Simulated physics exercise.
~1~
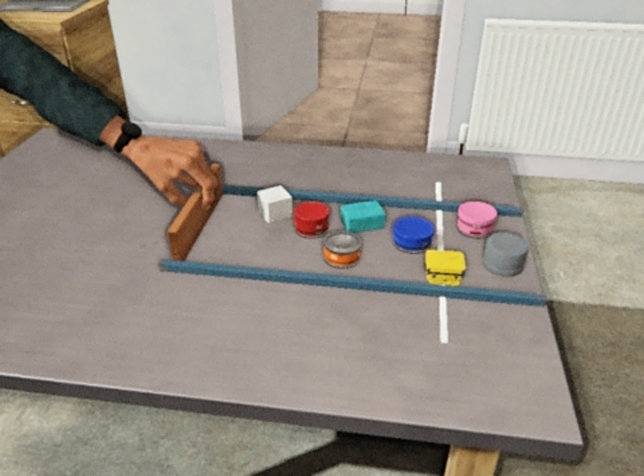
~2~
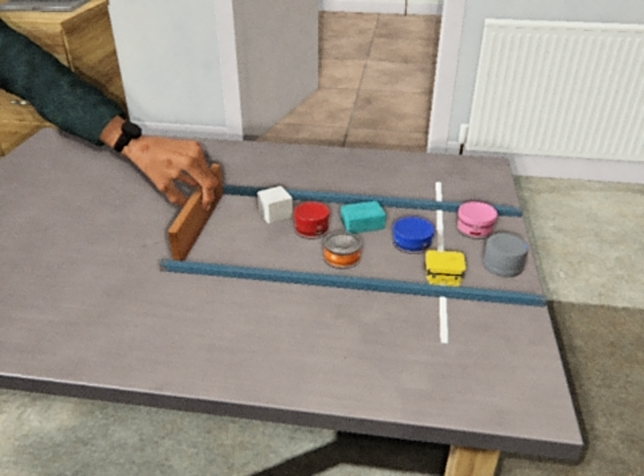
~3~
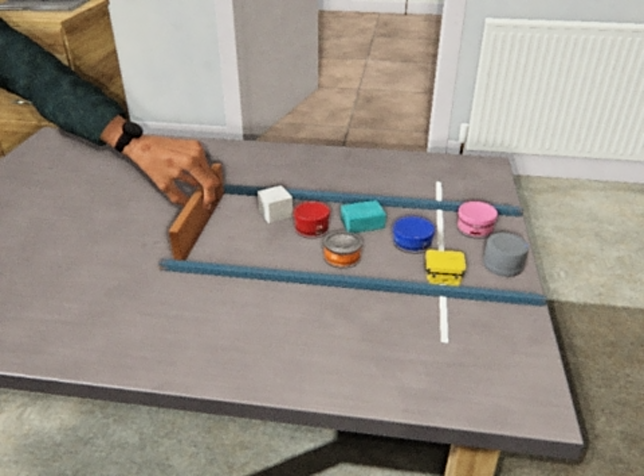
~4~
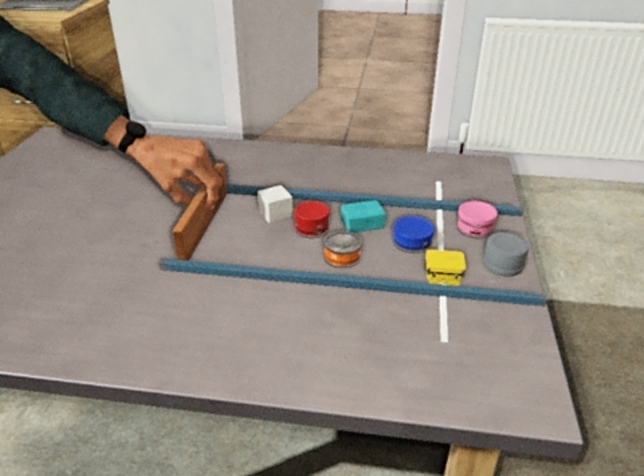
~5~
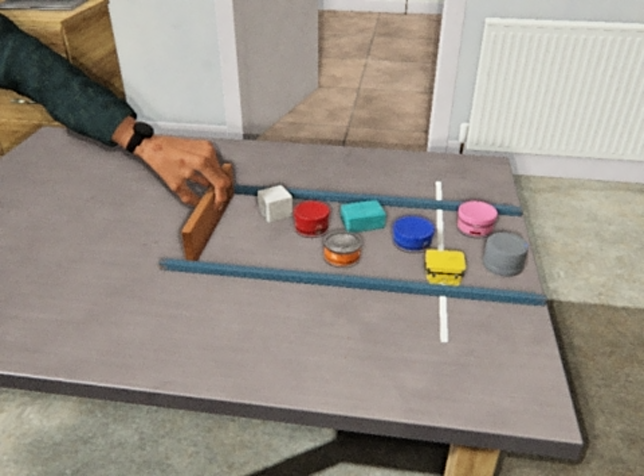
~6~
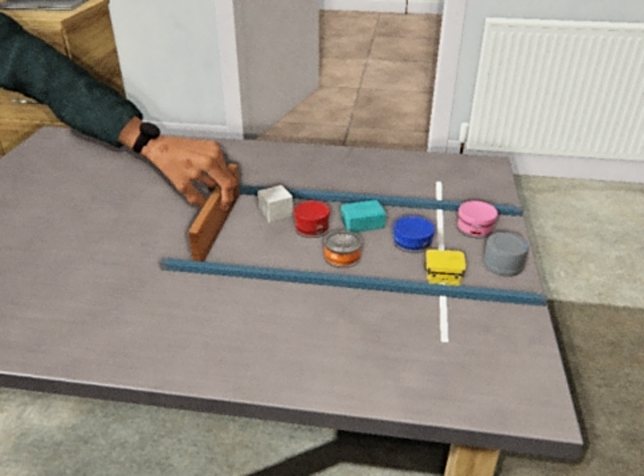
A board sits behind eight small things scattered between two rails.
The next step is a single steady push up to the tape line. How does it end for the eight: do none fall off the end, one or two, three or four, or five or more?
In the end all of them are still on the table.
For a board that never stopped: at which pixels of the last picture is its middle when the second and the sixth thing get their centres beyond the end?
Near (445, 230) and (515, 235).
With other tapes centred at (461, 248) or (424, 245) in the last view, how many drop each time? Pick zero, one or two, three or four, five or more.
First tape: One to two. Second tape: None at all.
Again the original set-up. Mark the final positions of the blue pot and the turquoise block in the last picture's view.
First (499, 250), then (489, 226).
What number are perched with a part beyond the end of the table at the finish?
It totals 2.
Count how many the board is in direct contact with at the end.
Total: 3.
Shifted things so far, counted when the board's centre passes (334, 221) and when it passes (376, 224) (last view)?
The first number is 5, the next one 5.
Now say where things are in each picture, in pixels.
The first picture shows grey lid (506, 255); pink tin (476, 220); yellow case (444, 268); board (199, 211); tape (441, 247).
The second picture shows pink tin (476, 221); turquoise block (363, 218).
The third picture shows yellow case (444, 268); board (199, 210).
The fourth picture shows grey lid (506, 254); red tin (312, 220).
The fifth picture shows pink tin (476, 220); white block (275, 204).
The sixth picture shows grey lid (506, 254); pink tin (477, 220); yellow case (445, 268); board (217, 211); tape (441, 246).
Soon after, none off yet; grey lid at rest near (506, 254); pink tin at rest near (477, 220); yellow case at rest near (445, 268).
Then, none off yet; grey lid at rest near (506, 254); pink tin moving near (485, 221); yellow case moving near (452, 269).
At rest, the number that fall off is zero.
